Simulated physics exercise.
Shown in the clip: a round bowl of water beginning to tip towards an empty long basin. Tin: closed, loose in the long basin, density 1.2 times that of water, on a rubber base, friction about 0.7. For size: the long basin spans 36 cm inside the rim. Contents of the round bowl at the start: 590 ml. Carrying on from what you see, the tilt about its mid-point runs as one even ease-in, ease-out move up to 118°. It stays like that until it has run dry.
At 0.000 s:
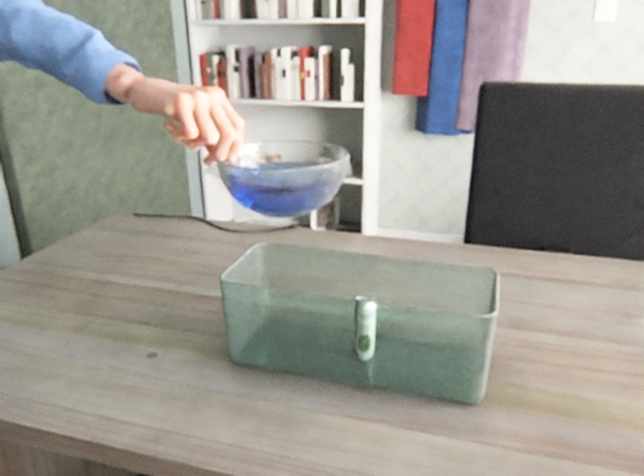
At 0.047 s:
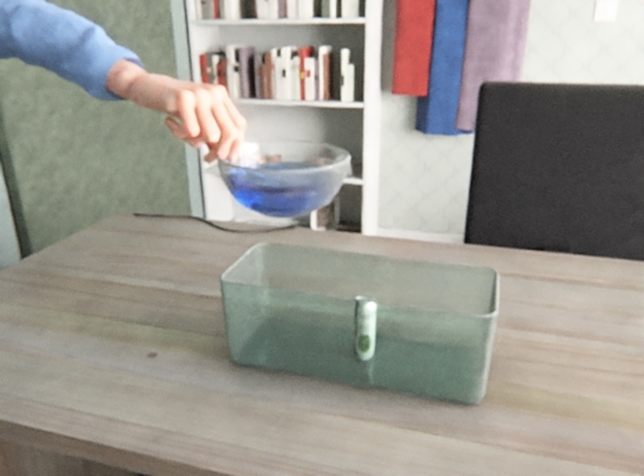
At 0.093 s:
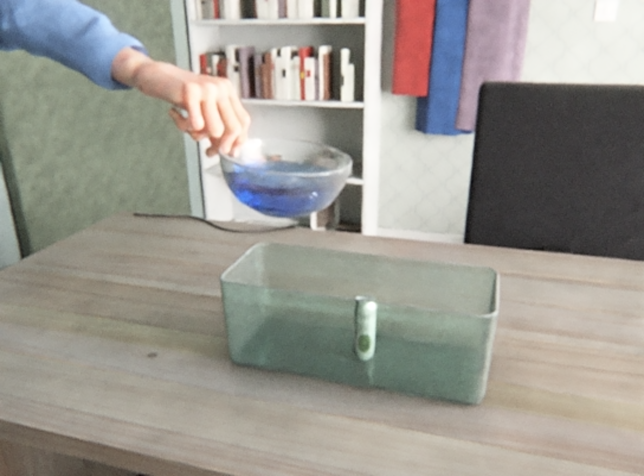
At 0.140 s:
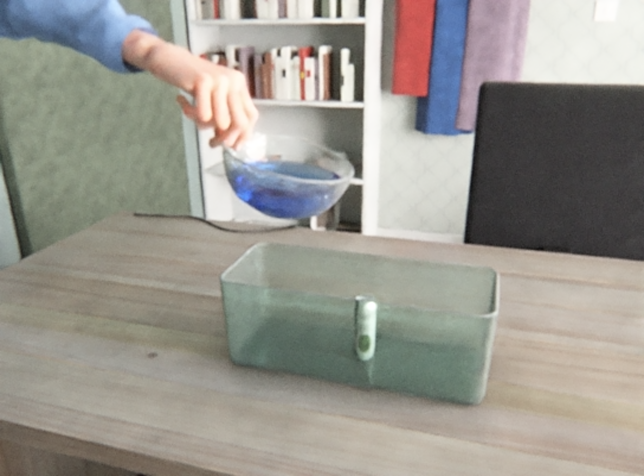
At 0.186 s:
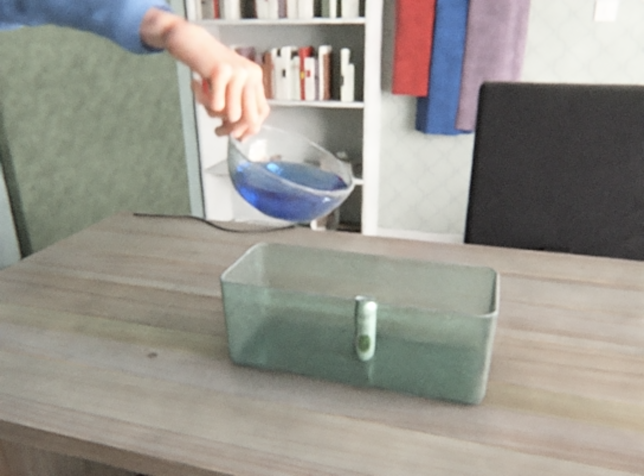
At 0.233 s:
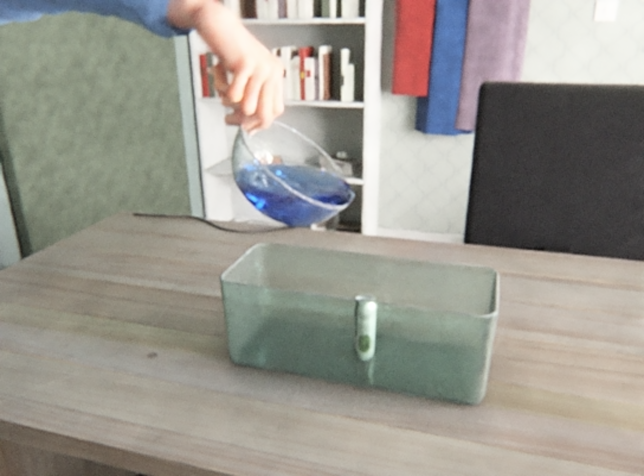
The clip opens with a hand holding a clear round bowl of blue water nearly level above a long green basin with a small pale tin, on a wooden table. The hand then moves right, lifting the bowl's left side and tilting it steadily rightward, until the blue water reaches the lowered right rim.
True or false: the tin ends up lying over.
False.
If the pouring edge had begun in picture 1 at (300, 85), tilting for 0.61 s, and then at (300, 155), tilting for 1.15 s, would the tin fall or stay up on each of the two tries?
Run one: It tumbles. Run two: It does not tip.
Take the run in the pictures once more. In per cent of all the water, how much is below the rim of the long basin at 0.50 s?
80 %, give or take.
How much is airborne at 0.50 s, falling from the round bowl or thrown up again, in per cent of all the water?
Roughly 16 %.
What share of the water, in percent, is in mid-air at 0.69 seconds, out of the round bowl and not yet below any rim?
Close to 2 %.
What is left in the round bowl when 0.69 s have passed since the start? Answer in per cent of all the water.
Close to 0 percent of the whole amount.
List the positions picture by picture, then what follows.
In the first frame, it leans 0°; its right rim is at (346, 159); the water meets the walls at (233, 170) and (341, 178); the long basin's rim runs from (239, 261) to (497, 292); the tin's top is at (365, 302).
In the second frame, it leans 2°; its right rim is at (347, 161); the water meets the walls at (234, 169) and (341, 179).
In the third frame, it leans 7°; its right rim is at (348, 167); the water meets the walls at (234, 167) and (342, 182).
In the fourth frame, it leans 15°; its right rim is at (350, 177); the water meets the walls at (236, 166) and (344, 185).
In the fifth frame, it leans 25°; its right rim is at (350, 190); the water meets the walls at (240, 165) and (348, 188).
In the sixth frame, it leans 38°; its right rim is at (347, 204); the water meets the walls at (245, 167) and (343, 189); 2 per cent is over the edge.
After 0.50 s the tilt is 108° and 3 per cent is still to pour; the tin stands where it began.
After 0.69 s the tilt is 118° and 0 per cent is still to pour; the tin stands 1 cm from where it began.
After 0.89 s the tilt is 118° and 0 per cent is still to pour; the tin stands where it began.
After 1.11 s the tilt is 118° and 0 per cent is still to pour; the tin stands where it began.
In the end the tin stands where it began.
